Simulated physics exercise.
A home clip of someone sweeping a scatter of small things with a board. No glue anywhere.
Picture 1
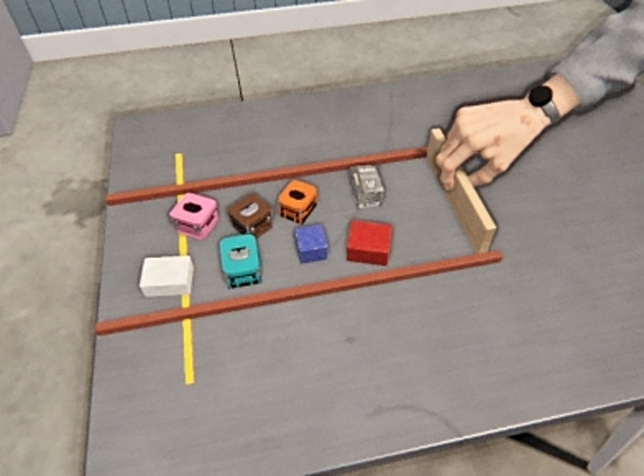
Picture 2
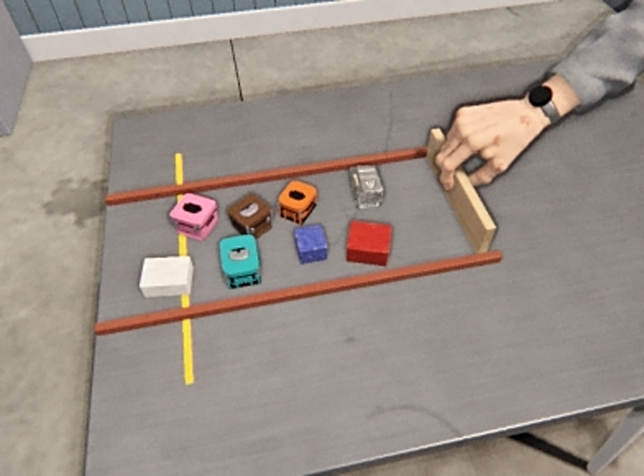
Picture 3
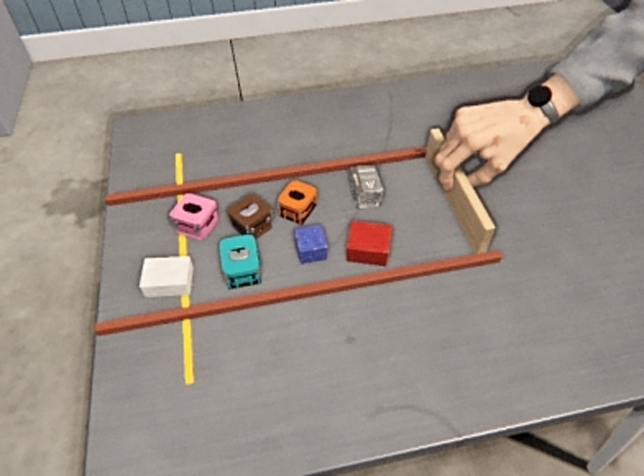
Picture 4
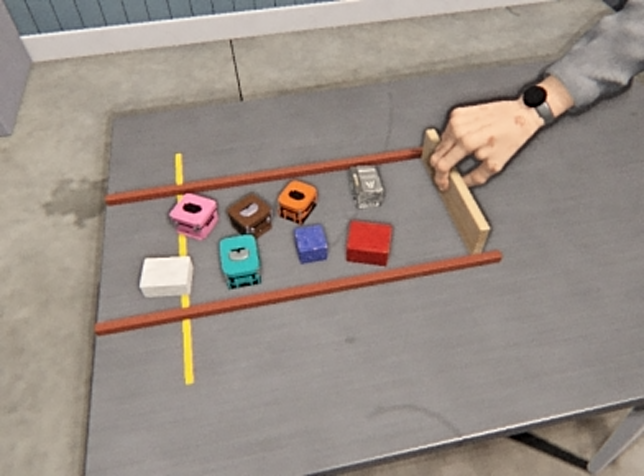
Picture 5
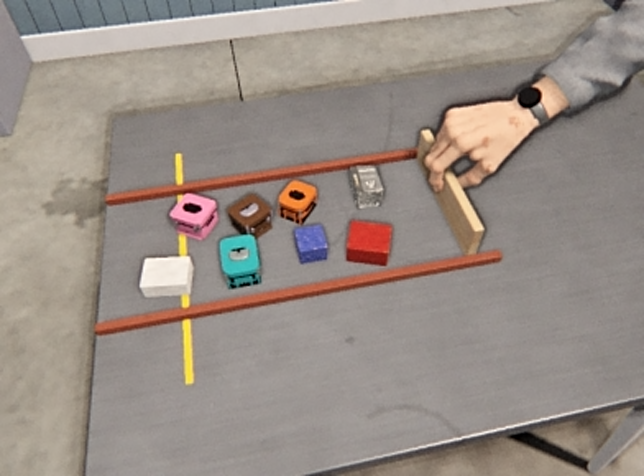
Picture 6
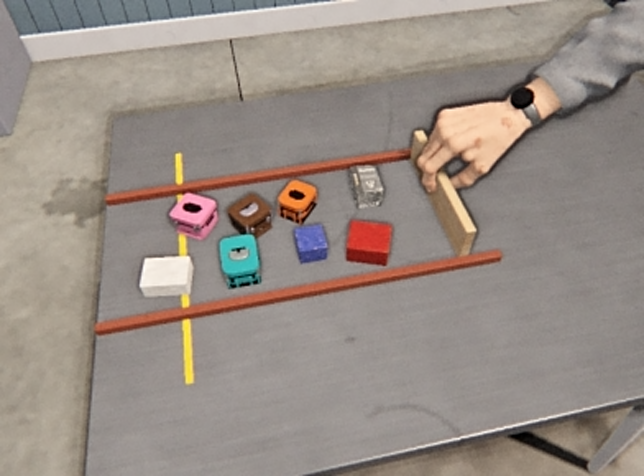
On a grey tabletop, colourful cases and blocks lie scattered between two reddish rails, with a strip of yellow tape crossing near the left end. A hand holding a wooden board at the right stays nearly still at first, then slides it slightly left, while the small objects remain unmoved.
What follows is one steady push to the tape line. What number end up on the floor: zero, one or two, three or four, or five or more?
Outcome: The number that fall off is one or two.
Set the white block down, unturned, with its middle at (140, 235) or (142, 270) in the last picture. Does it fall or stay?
The white block is lost; falls.
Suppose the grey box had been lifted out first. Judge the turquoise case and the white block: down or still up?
The turquoise case is lost, the white block falls.
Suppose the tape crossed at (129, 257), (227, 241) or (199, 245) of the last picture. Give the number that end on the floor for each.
Down on the floor: 6, 0 and 1.
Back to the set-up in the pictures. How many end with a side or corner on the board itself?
In contact: 2.
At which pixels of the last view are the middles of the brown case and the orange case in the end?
The brown case at (110, 248), the orange case at (137, 221).
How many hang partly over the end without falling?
It comes to 2.
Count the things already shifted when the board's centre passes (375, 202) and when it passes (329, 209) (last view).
The counts are 2 and 5.
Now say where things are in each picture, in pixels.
White block (167, 276); pink case (196, 217); turquoise case (241, 262); board (457, 189); tape (183, 248), in the first picture.
Pink case (195, 217); red block (369, 243), in the second picture.
Turquoise case (241, 262); board (456, 189), in the third picture.
White block (167, 277); blue block (311, 244), in the fourth picture.
Pink case (195, 217); grey box (366, 186), in the fifth picture.
White block (167, 277); pink case (195, 217); turquoise case (241, 262); board (440, 191); tape (183, 248), in the sixth picture.
Early on, none off yet; white block at rest near (167, 277); pink case at rest near (195, 217); turquoise case at rest near (241, 262).
A while later, none off yet; white block at rest near (167, 277); pink case moving near (190, 216); turquoise case travelled about its own width near (209, 269).
Further along, none off yet; white block travelled about its own width near (93, 293); pink case travelled about its own width near (145, 214); turquoise case travelled well along near (134, 283).
Finally, the number that fall off is one or two; lost, turquoise case and white block.
